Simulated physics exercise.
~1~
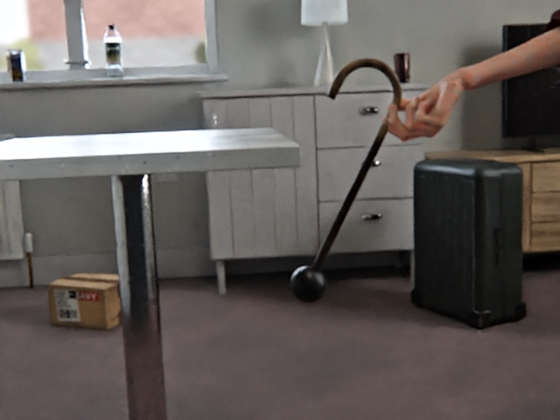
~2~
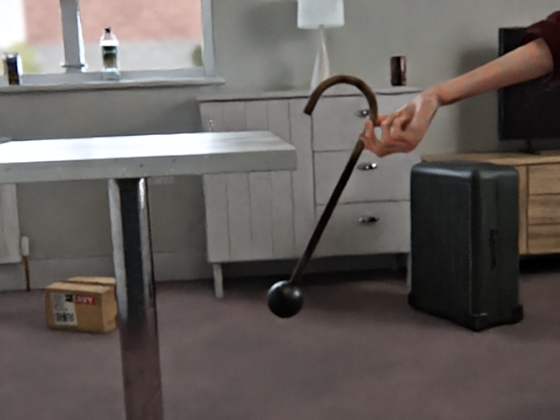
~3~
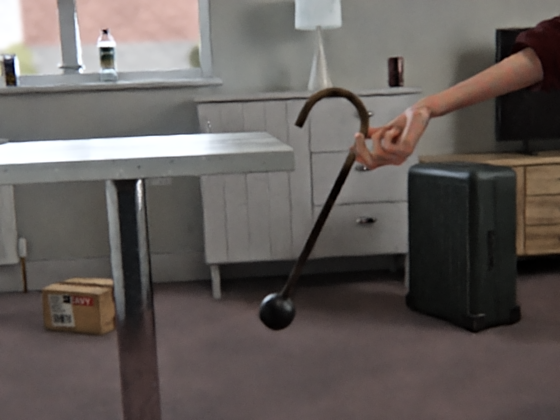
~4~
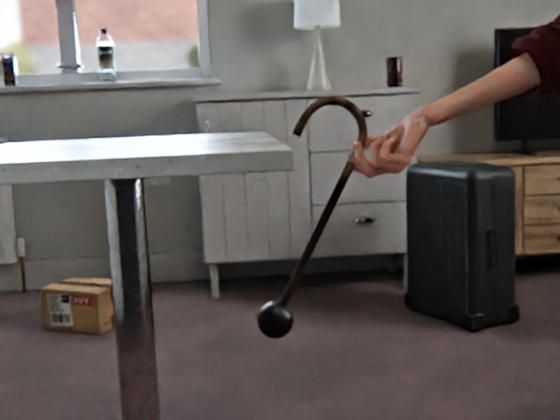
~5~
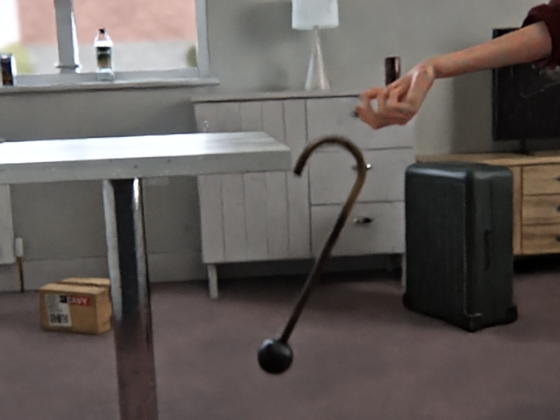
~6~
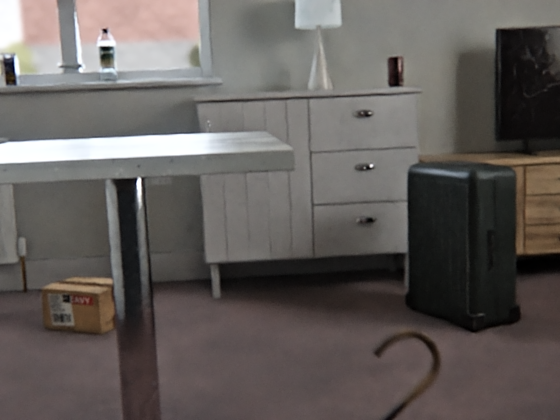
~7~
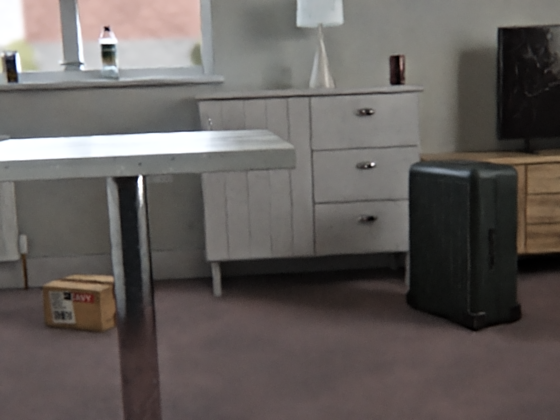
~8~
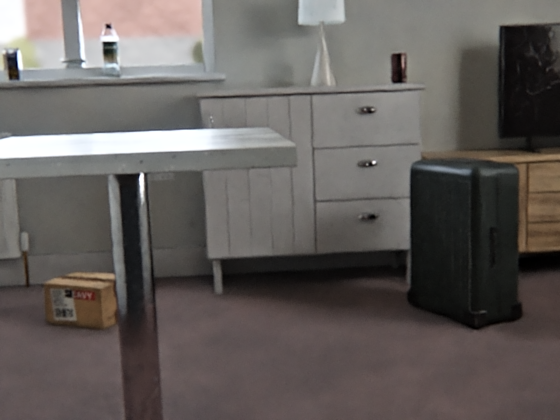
A dark ladle with a curved handle, held by a hand near a white table, shifted slightly left and down before the hand let go and drew back. It dropped past the table's edge, tilting as it fell out of view.
